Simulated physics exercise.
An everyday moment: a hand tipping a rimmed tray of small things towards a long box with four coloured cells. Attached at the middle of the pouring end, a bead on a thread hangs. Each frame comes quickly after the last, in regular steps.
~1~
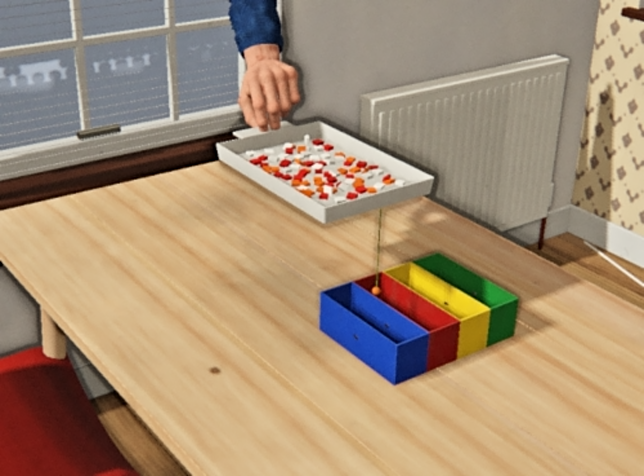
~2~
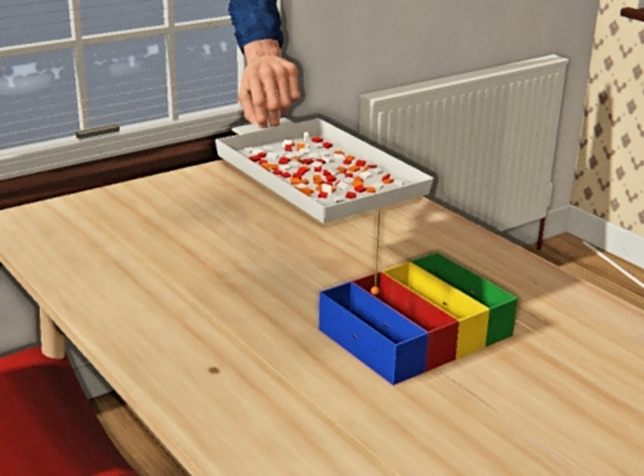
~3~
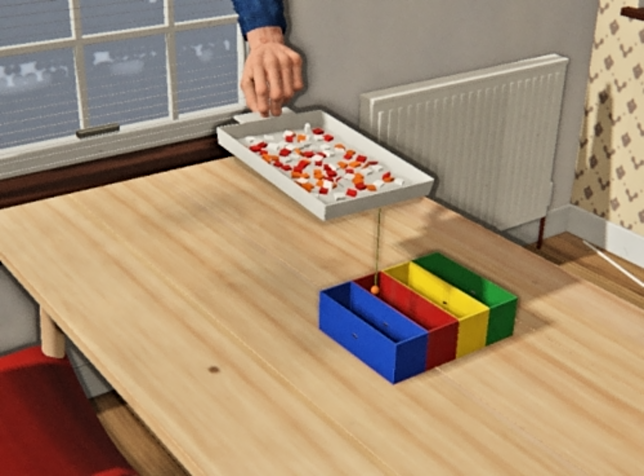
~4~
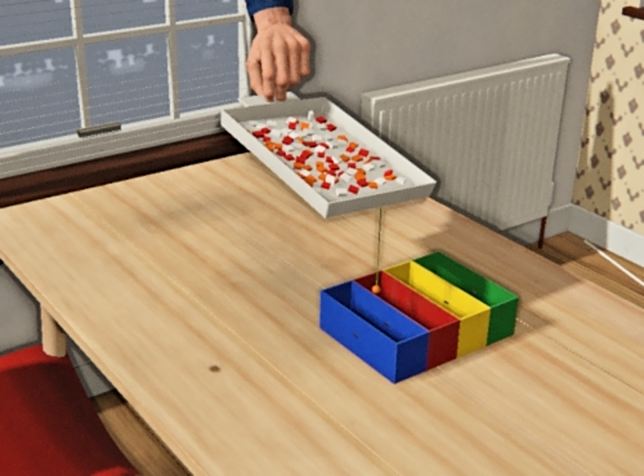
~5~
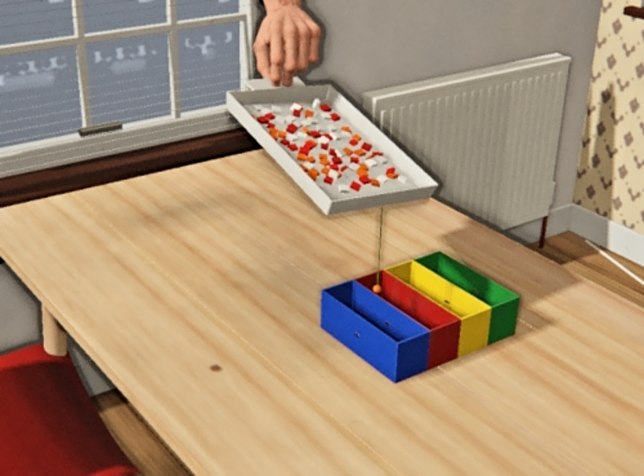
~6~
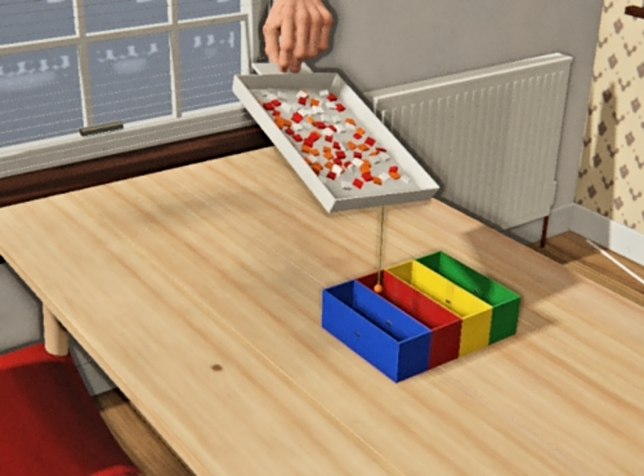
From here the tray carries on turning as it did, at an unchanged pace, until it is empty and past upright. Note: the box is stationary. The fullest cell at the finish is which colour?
Colour: Yellow.
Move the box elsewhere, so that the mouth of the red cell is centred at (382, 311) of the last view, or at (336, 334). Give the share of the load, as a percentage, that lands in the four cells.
Around 100 percent the first time, around 10 percent the second.
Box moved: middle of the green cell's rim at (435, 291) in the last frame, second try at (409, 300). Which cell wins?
Try one goes to the green one; try two goes to the green cell.
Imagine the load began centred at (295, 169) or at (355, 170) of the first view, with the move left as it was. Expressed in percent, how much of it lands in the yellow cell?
Roughly 60 per cent, and 80 per cent.
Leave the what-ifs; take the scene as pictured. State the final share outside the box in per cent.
My estimate is close to 0 %.
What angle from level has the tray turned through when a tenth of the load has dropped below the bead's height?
Near 90 degrees.
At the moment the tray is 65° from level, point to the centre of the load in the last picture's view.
The centre of the load shows up near (396, 169) in the last view.
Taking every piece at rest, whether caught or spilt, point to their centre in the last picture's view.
Centre at rest, last view: Approx. (436, 327).
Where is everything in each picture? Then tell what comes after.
In the first frame, corners of the pouring end at (325, 207) and (431, 177), level; middle of the load at (319, 171), mosaic tiles; bead on its thread at (376, 291); blue cell at (412, 355); red cell at (443, 342); yellow cell at (473, 330); green cell at (502, 319).
In the second frame, corners of the pouring end at (325, 206) and (430, 178), level; middle of the load at (318, 170).
In the third frame, corners of the pouring end at (326, 204) and (431, 179), tipped barely, lowest at the right corner; middle of the load at (319, 164).
In the fourth frame, corners of the pouring end at (329, 202) and (433, 181), tipped a little, lowest at the right corner; middle of the load at (321, 155).
In the fifth frame, corners of the pouring end at (332, 200) and (435, 184), tipped clearly, lowest at the right corner; middle of the load at (324, 147).
In the sixth frame, corners of the pouring end at (336, 198) and (437, 186), tipped clearly, lowest at the right corner; middle of the load at (329, 139); blue cell at (413, 353); red cell at (445, 340); yellow cell at (475, 328); green cell at (504, 317).
Soon, tray tipped steeply; all on the tray.
A while on, tray tipped past a quarter turn; most on the tray; a small part in the yellow cell; a small part in the red cell; a stray few in the green cell; a stray few falling or outside the box.
Towards the end, tray tipped past a quarter turn; about two thirds in the yellow cell; about a third in the red cell; a stray few in the green cell; a stray few in the blue cell.
Finally, tray tipped past a quarter turn; about two thirds in the yellow cell; about a third in the red cell; a stray few in the green cell; a stray few in the blue cell.
